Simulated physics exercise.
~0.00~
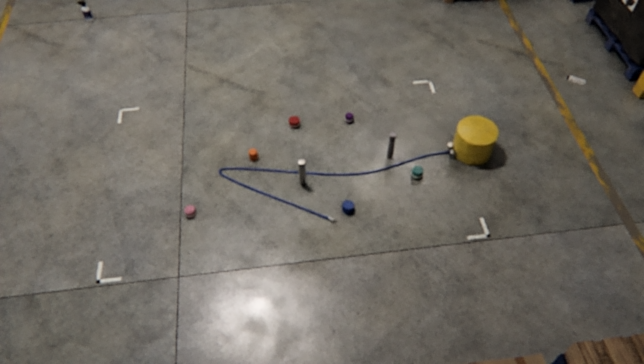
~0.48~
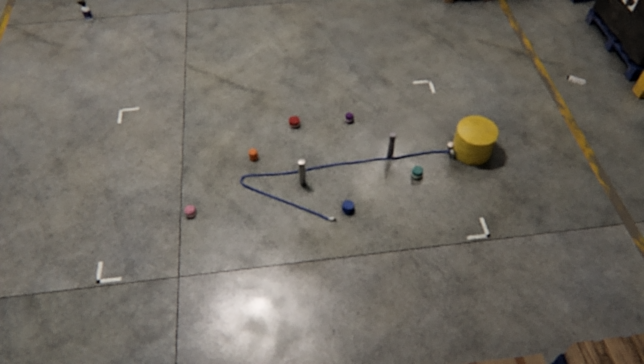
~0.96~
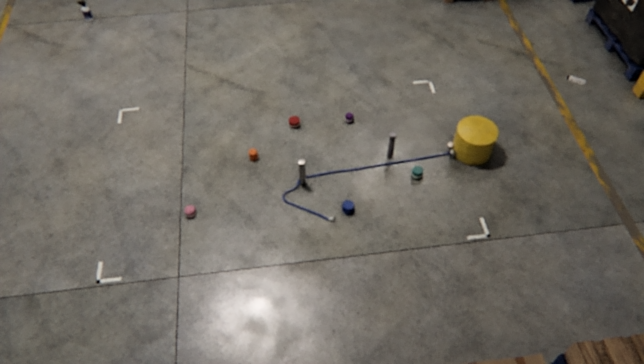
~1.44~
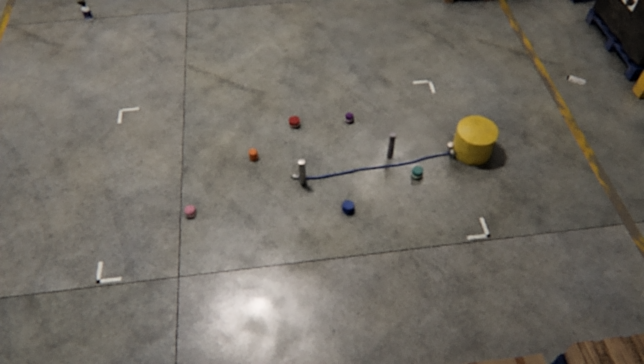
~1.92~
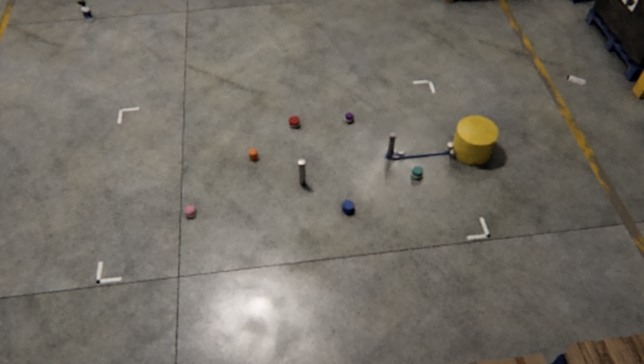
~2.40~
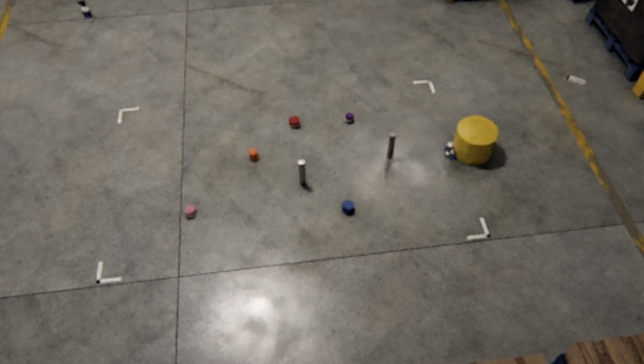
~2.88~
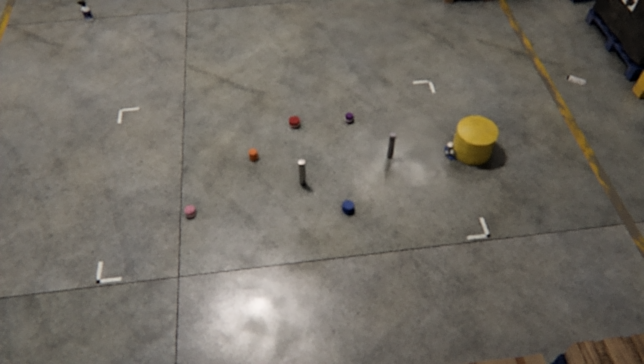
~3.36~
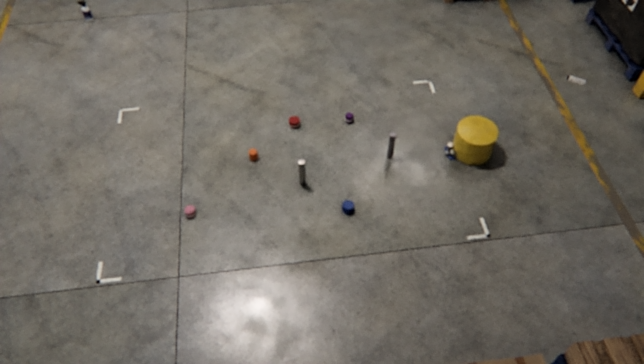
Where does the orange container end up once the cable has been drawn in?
It ends up practically where it began, on the open floor to the left of the two posts. It hardly stirs as the cable is drawn in.
